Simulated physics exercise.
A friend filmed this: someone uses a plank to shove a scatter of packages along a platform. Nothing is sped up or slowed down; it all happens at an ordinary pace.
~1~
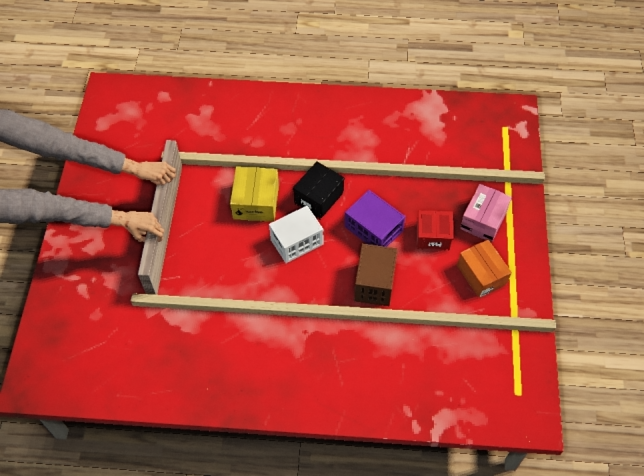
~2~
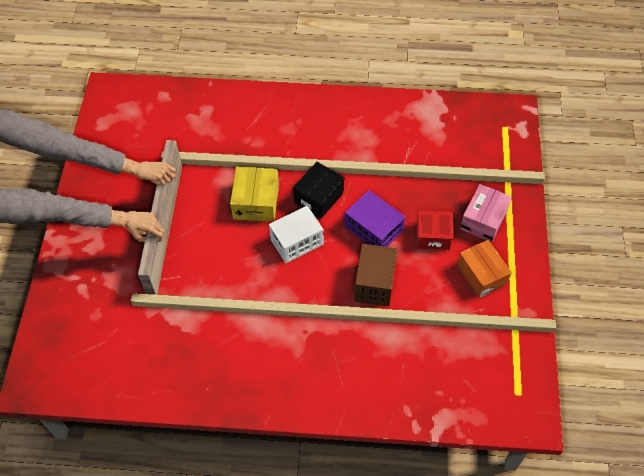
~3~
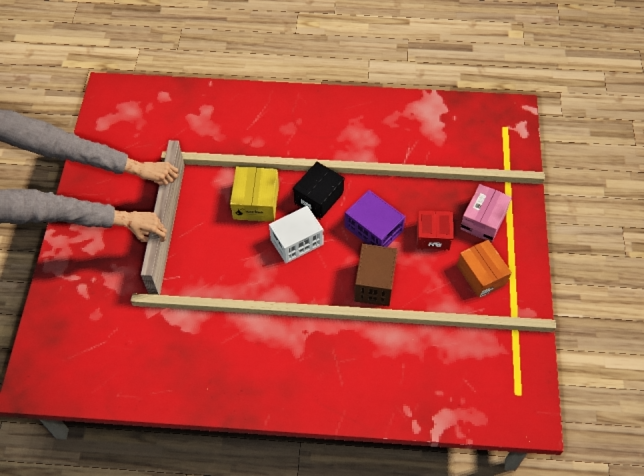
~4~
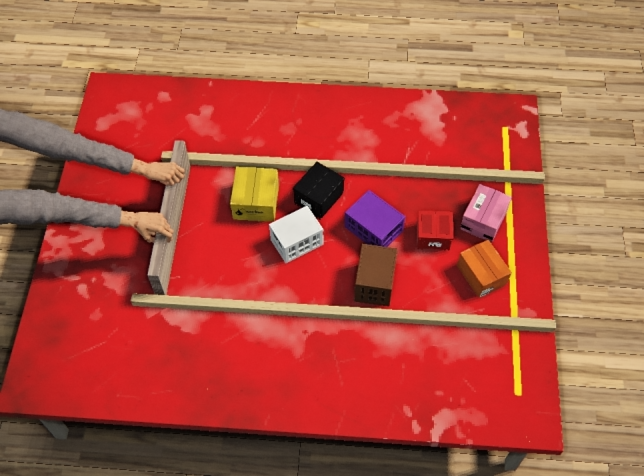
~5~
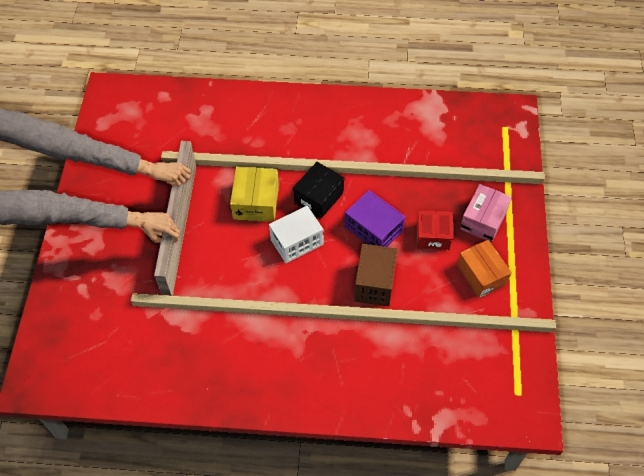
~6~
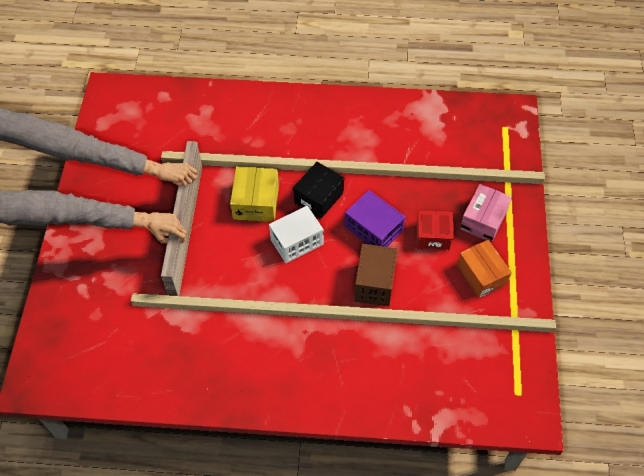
On a red, white-blotched table over a wood-plank floor, seen from above at a slant, two pale rails run left to right toward a yellow tape line. Between them sit yellow, black, white, purple, brown and red boxes, with pink and orange ones by the tape. Two grey-sleeved arms slide a plank slowly rightward from the left, while the boxes stay still and untouched.
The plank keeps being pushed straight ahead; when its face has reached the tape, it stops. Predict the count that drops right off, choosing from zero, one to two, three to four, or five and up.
It will most likely knock five or more off.
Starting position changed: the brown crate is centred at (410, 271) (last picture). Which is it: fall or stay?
Placed there, the brown crate is still up there.
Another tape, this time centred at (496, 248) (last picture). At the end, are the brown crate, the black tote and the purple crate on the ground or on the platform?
Here's how it goes: The brown crate is still up there, the black tote ends up down, and the purple crate ends up down.
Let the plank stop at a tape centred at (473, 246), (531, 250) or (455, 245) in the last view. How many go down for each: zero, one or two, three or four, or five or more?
For each place: One to two; five or more; 1 or 2.
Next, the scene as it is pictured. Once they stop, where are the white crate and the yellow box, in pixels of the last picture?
Going in order: First (536, 251), then (533, 210).
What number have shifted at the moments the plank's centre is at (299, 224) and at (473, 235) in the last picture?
One spot: 4. Other spot: 8.
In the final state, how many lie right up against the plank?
The answer is 3.
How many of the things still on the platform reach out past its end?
The total comes out at 2.
Soon after, none off yet; pink parcel at rest near (486, 213); orange box at rest near (484, 269); red tote at rest near (435, 231).
In the end, the number that fall off is five or more; gone, black tote, purple crate, red tote, orange box and pink parcel.
